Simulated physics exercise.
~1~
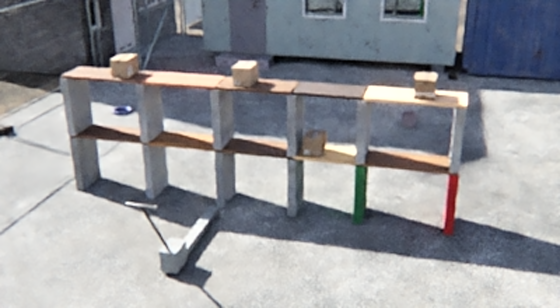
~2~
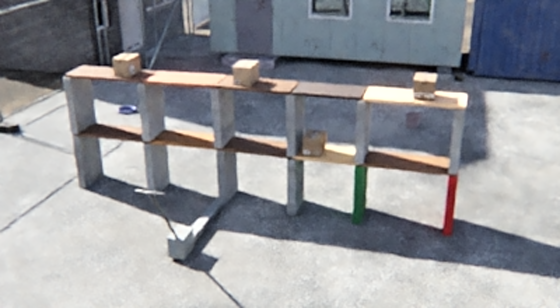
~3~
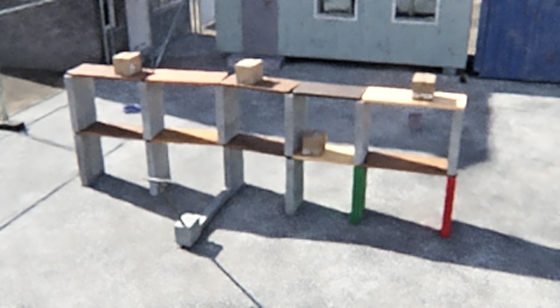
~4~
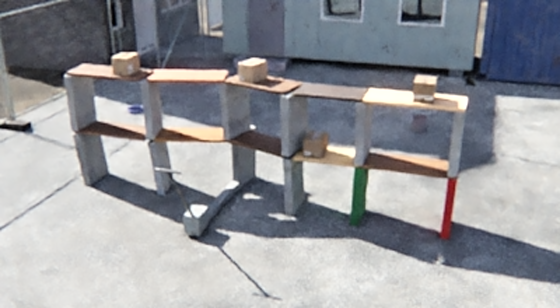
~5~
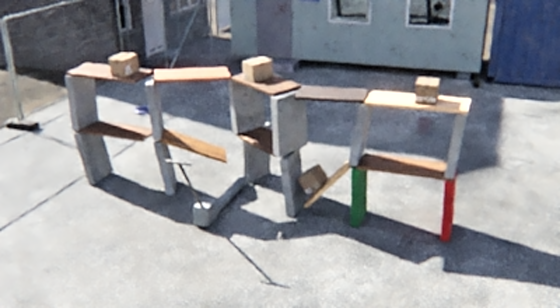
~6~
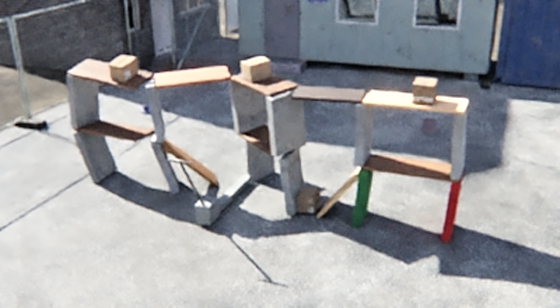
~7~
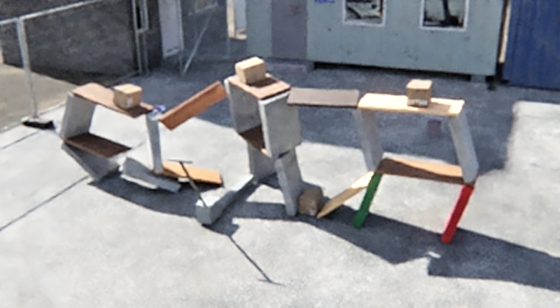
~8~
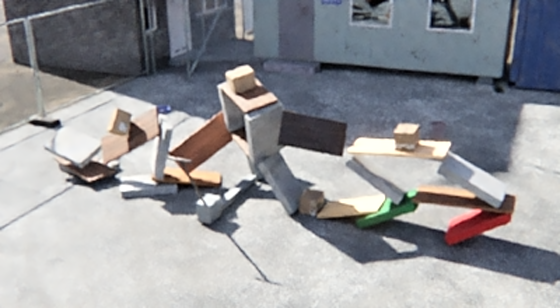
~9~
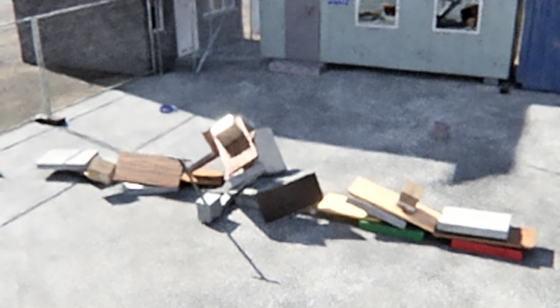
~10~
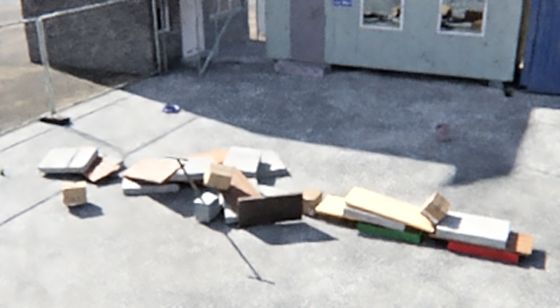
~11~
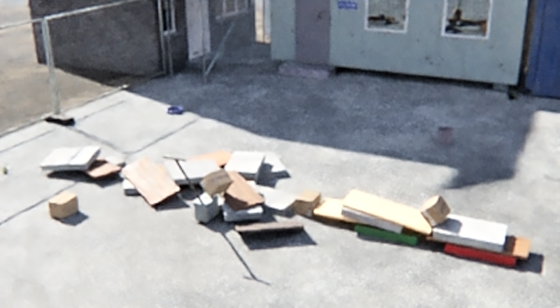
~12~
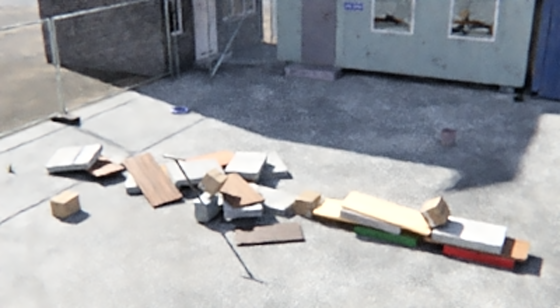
A long two-tier shelf of brown boards on grey upright blocks stands in a paved yard, seen from slightly above, with a pale blue cabin and a fence behind. Small cartons sit on it, and at the lower right one upright is green and the end one red. A low grey jack with a thin rod slides in from the front left, pushing at the foot of an upright. The lower boards beside it drop, spilling a carton, and the left end sags. Then the coloured uprights tip rightward and everything collapses, ending as a low, scattered line of rubble.
